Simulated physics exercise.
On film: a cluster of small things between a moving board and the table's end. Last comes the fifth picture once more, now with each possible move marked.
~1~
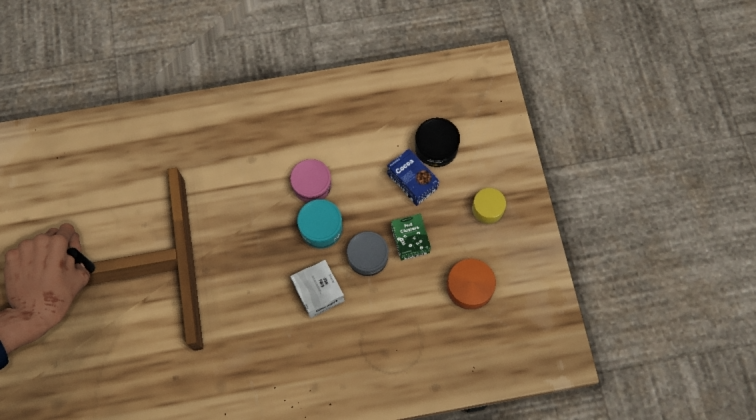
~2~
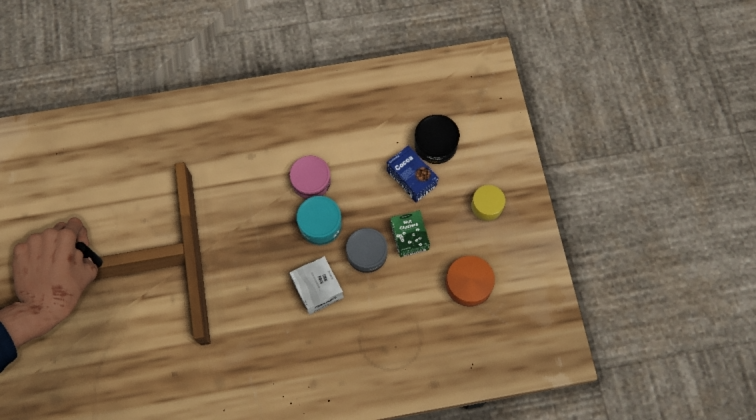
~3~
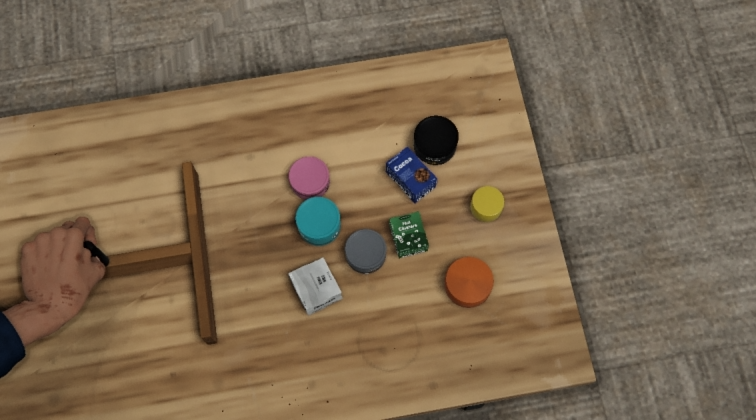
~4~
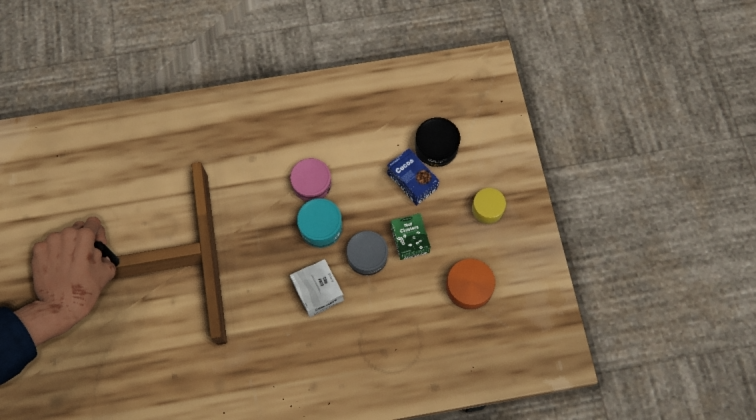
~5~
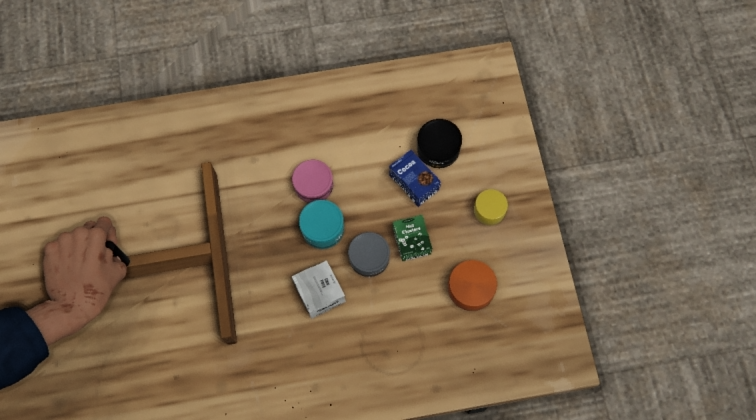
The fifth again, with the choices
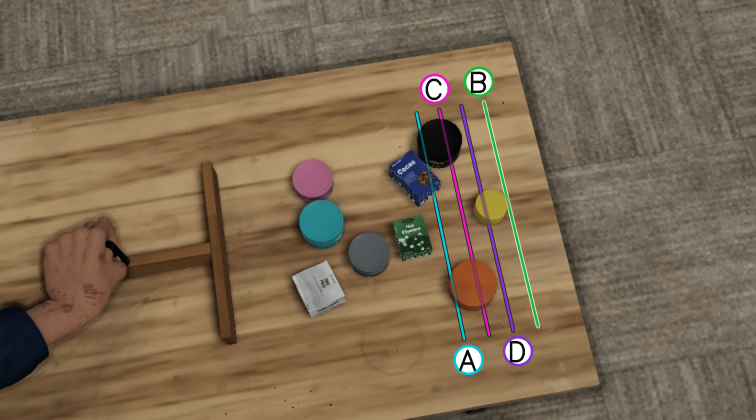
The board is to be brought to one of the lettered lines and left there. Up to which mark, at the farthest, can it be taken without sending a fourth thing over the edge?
No farther than D.
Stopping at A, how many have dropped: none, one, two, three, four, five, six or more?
The count is none.
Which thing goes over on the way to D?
The yellow pot.
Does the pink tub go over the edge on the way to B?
By then, no.
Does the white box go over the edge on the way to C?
By then, no.
On the marked copy, A at (439, 221); B at (510, 209); C at (463, 217); D at (486, 213).
Taking D. A third of the way, board (313, 230); pink tub (331, 179); white box (348, 286).
Two thirds of the way, board (410, 214); yellow pot (507, 199); black tub (472, 127).
When it is over, board (485, 202); yellow pot over the edge; orange tin (566, 271); one fallen.
As for the rest, A is within the limit but short; B drops four; C is within the limit but short.
